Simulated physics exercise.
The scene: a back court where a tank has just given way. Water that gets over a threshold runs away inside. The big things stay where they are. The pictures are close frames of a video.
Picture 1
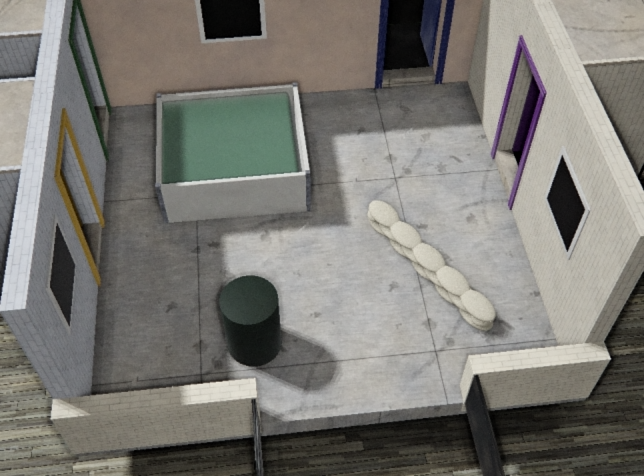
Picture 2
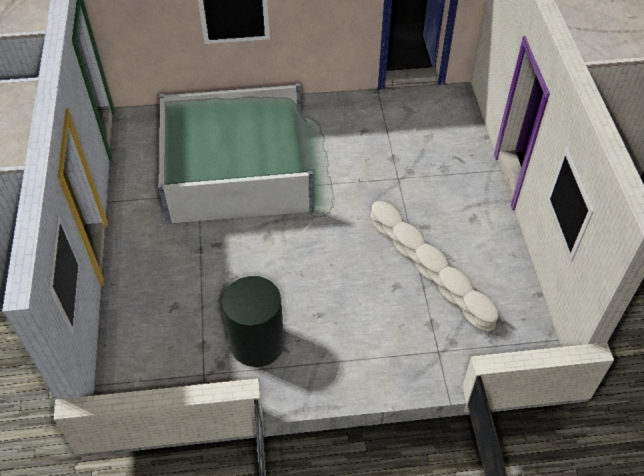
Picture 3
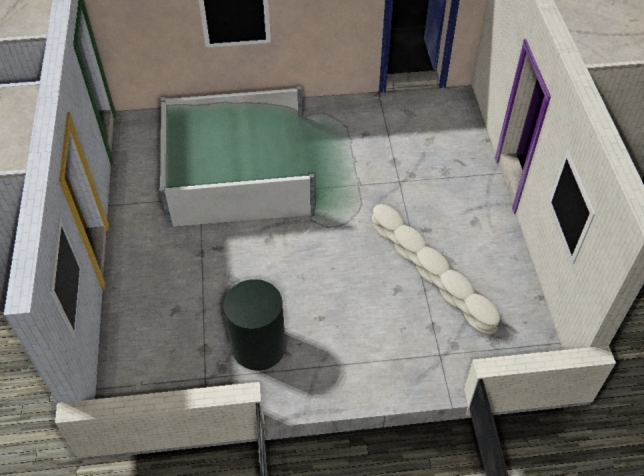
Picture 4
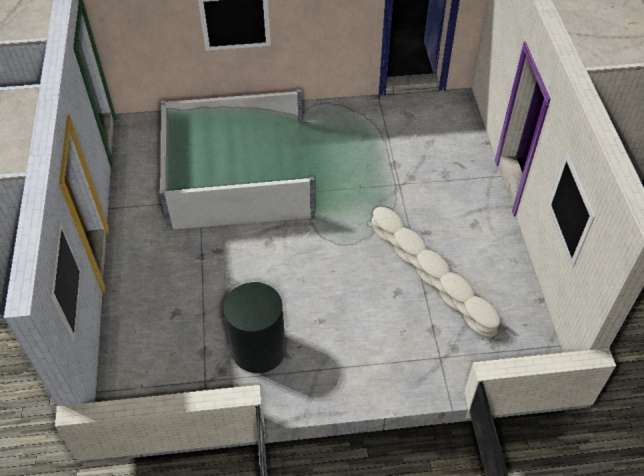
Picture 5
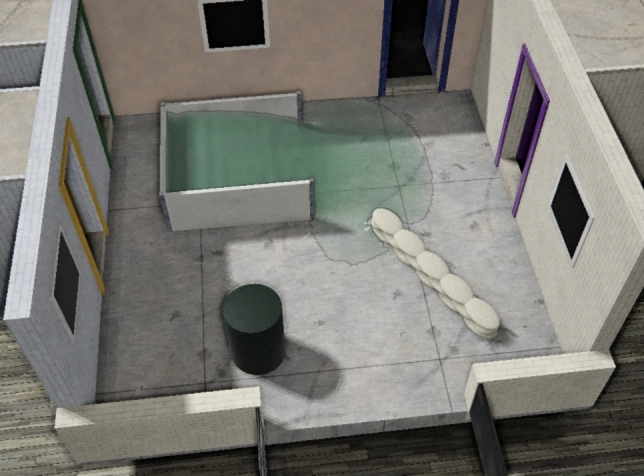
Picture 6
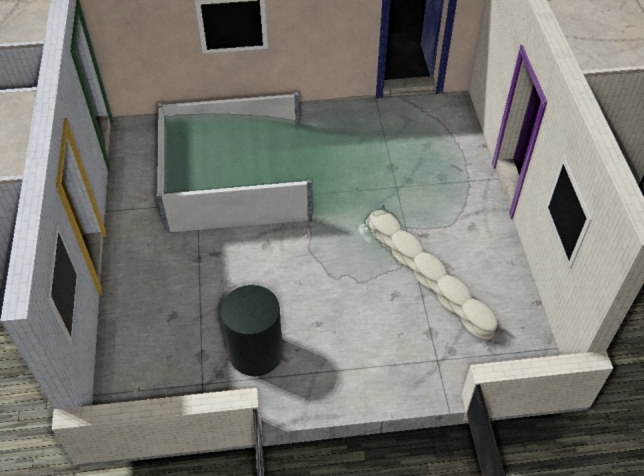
Green water pours from the open right side of a tank and spreads around a sandbag row.
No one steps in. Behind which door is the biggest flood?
Most goes in at the purple door.
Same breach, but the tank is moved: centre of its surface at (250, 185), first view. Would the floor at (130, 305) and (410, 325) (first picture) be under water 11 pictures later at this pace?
As listed: Clear, under water.
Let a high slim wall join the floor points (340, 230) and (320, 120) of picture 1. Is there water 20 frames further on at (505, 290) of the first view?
Answer: Dry.
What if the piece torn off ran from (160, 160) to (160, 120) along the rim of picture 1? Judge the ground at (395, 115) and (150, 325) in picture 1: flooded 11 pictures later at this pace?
In that order: Not flooded, wet.
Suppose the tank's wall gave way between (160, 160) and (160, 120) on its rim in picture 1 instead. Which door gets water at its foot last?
The purple door.
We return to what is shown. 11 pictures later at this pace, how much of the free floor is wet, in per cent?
I make it 45 per cent.
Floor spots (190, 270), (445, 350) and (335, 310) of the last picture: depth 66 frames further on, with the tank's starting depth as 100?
In that order: 10, 10 and 8 per cent.
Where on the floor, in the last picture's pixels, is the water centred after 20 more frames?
I would point to (396, 192).
A moment on, water covers 35 % of the floor; green door not reached, yellow door not reached, purple door some in, blue door wet at the sill, nothing in.
Next, water covers 45 % of the floor; green door not reached, yellow door not reached, purple door a lot in, blue door a trickle in.
Then, water covers 50 % of the floor; green door not reached, yellow door not reached, purple door a lot in, blue door some in.
Later, water covers 70 % of the floor; green door wet at the sill, nothing in, yellow door not reached, purple door a lot in, blue door a lot in.
In the end, water covers 95 % of the floor; green door wet at the sill, nothing in, yellow door wet at the sill, nothing in, purple door a lot in, blue door a lot in; the purple door has let in the most.
